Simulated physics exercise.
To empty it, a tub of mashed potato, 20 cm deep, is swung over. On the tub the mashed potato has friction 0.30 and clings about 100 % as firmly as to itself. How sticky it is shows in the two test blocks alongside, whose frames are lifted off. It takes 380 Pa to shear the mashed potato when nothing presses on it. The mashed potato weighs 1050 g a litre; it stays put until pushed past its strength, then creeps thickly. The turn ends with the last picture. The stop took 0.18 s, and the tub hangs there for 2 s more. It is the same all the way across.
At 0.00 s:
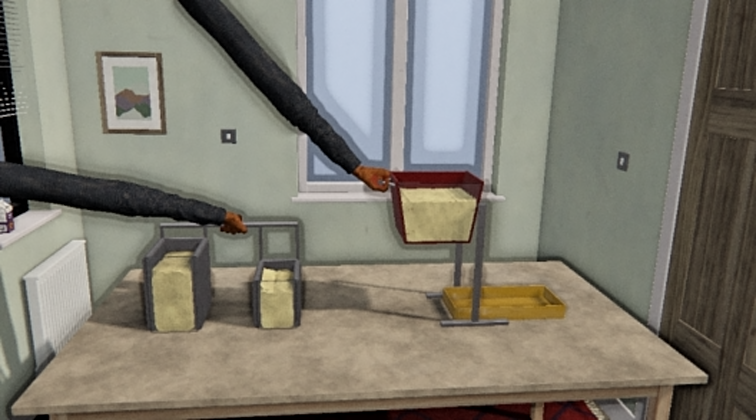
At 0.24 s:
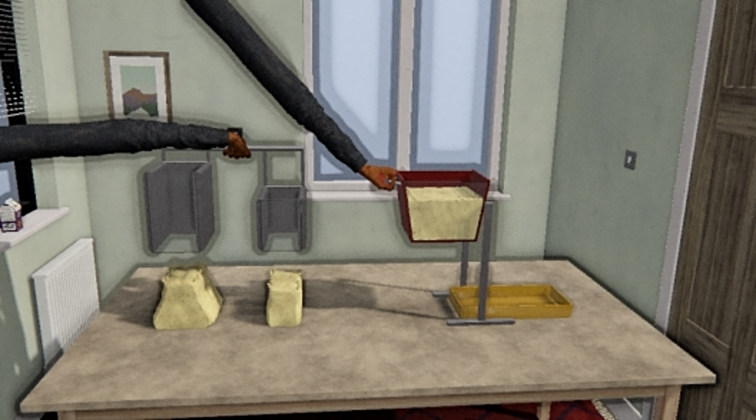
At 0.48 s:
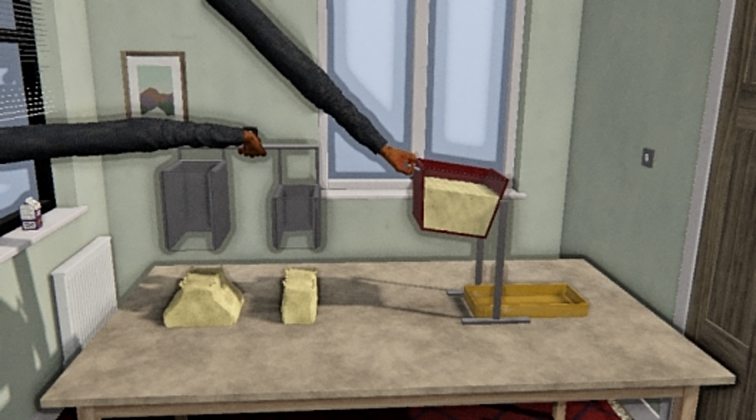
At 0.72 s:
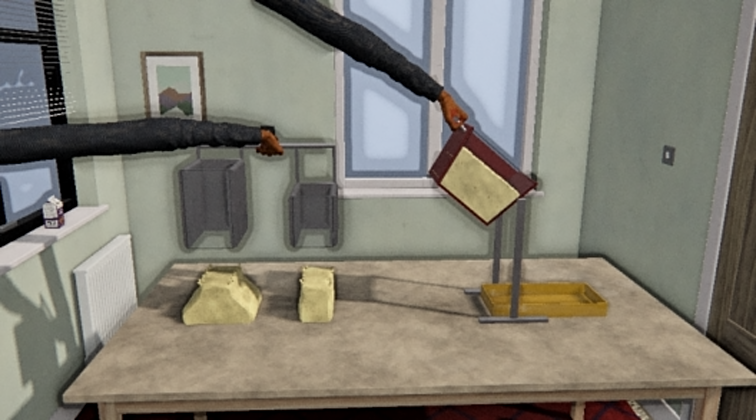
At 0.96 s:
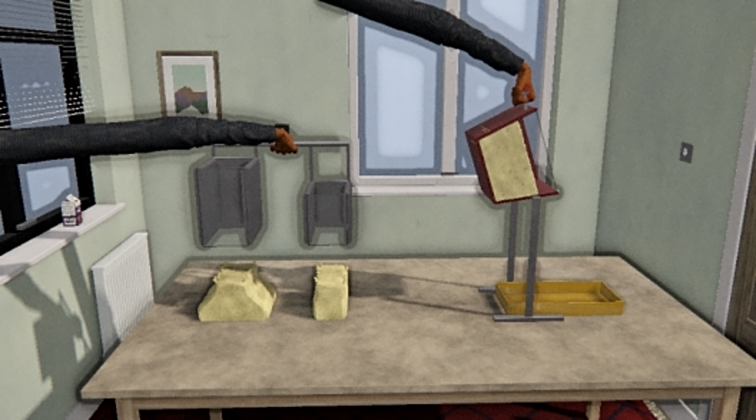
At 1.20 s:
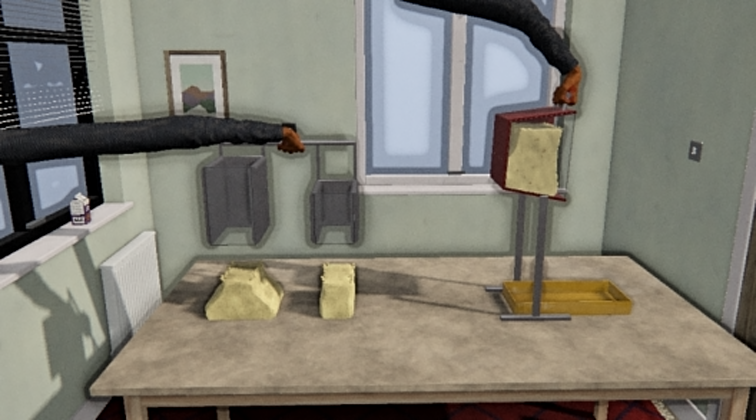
At the start, two pale blocks stand inside grey casings on a table, left of a red tub of pale mash held above a yellow tray. One hand lifts the casings away, and the left block slumps wider; then another hand swings the tub clockwise onto its side, mash still inside.
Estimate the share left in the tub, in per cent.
Close to 41 per cent.
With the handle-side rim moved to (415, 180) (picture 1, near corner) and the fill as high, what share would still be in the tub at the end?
Then about 60 %.
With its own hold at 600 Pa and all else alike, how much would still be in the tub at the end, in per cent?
Then about 60 %.
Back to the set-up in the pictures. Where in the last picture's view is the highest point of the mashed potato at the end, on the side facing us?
Near (528, 170).
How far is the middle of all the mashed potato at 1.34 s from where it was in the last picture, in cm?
Roughly 6 cm.
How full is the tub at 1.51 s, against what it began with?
About 50 %.
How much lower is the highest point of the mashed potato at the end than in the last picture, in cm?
About 13 cm.
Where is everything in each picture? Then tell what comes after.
The first frame shows handle-side rim at (399, 183), tilt 0 degrees; top of the mashed potato at (467, 201); blocks stand 22 cm, 14 cm (left to right).
The second frame shows handle-side rim at (405, 181), tilt 0 degrees; top of the mashed potato at (473, 199); blocks stand 17 cm, 13 cm (left to right).
The third frame shows handle-side rim at (425, 167), tilt 9 degrees; top of the mashed potato at (429, 187); blocks stand 15 cm, 13 cm (left to right).
The fourth frame shows handle-side rim at (474, 129), tilt 40 degrees; top of the mashed potato at (466, 149); blocks stand 15 cm, 13 cm (left to right).
The fifth frame shows handle-side rim at (537, 111), tilt 72 degrees; top of the mashed potato at (519, 123); blocks stand 15 cm, 13 cm (left to right).
The sixth frame shows handle-side rim at (576, 114), tilt 92 degrees; top of the mashed potato at (522, 129); blocks stand 15 cm, 13 cm (left to right).
After 1.34 s, the tub is at 92 degrees and holds 88 %.
After 1.51 s, the tub is at 92 degrees and holds 52 %.
After 1.68 s, the tub is at 92 degrees and holds 41 %.
After 1.85 s, the tub is at 92 degrees and holds 41 %.
After 3.20 s, at the end, the tub is at 92 degrees and holds 41 %.
